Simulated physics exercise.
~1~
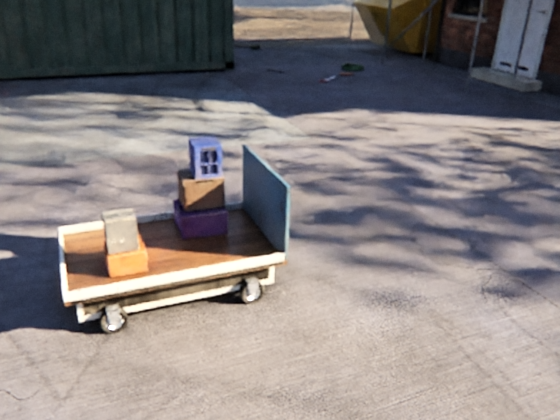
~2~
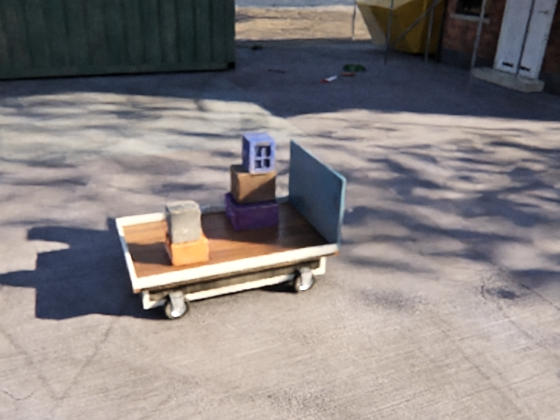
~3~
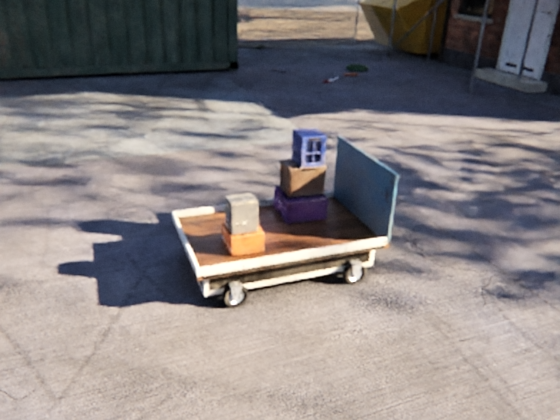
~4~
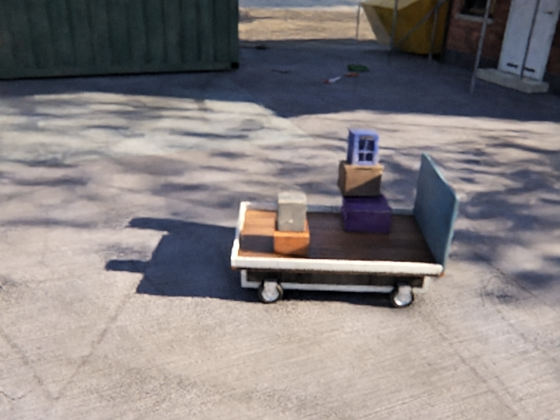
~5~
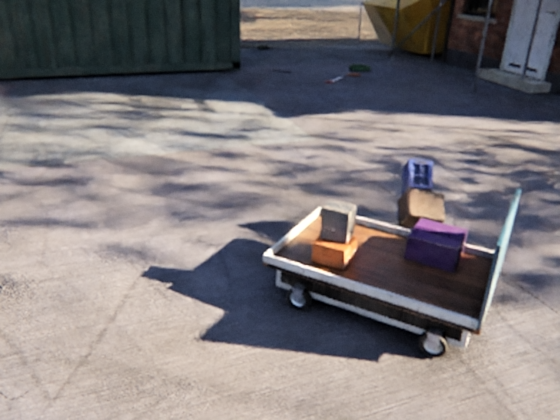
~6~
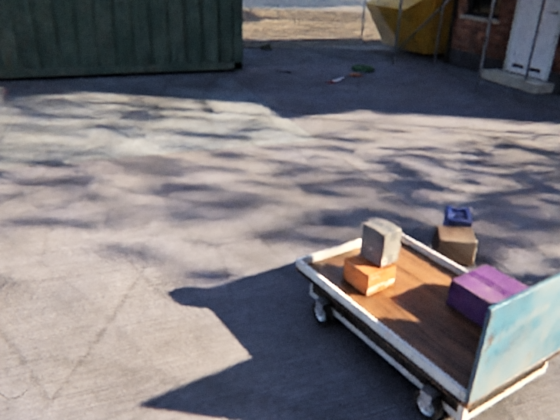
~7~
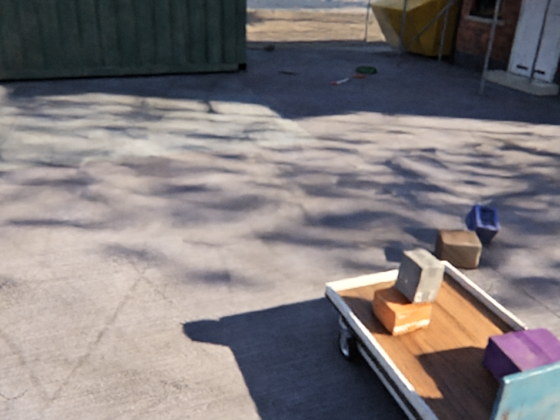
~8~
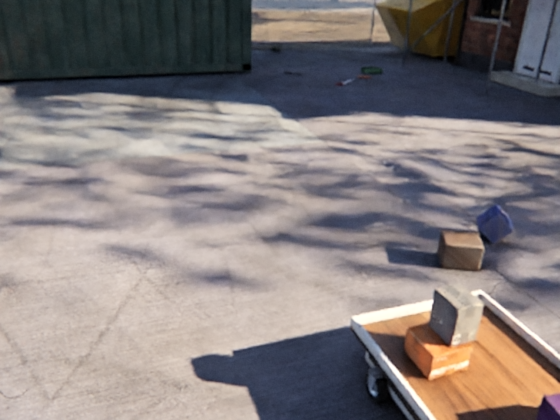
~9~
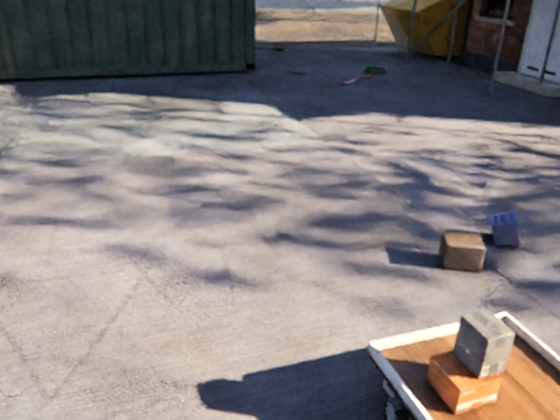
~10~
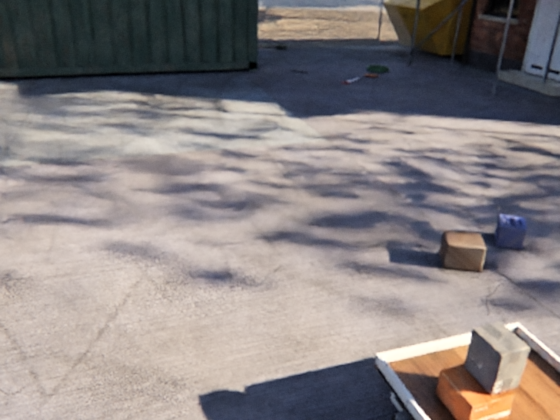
A flat cart carrying stacked boxes rolls right across a paved yard, then turns toward the viewer as the brown box and blue crate fall off its far side; it slows at the lower right, the grey box still on the orange one.
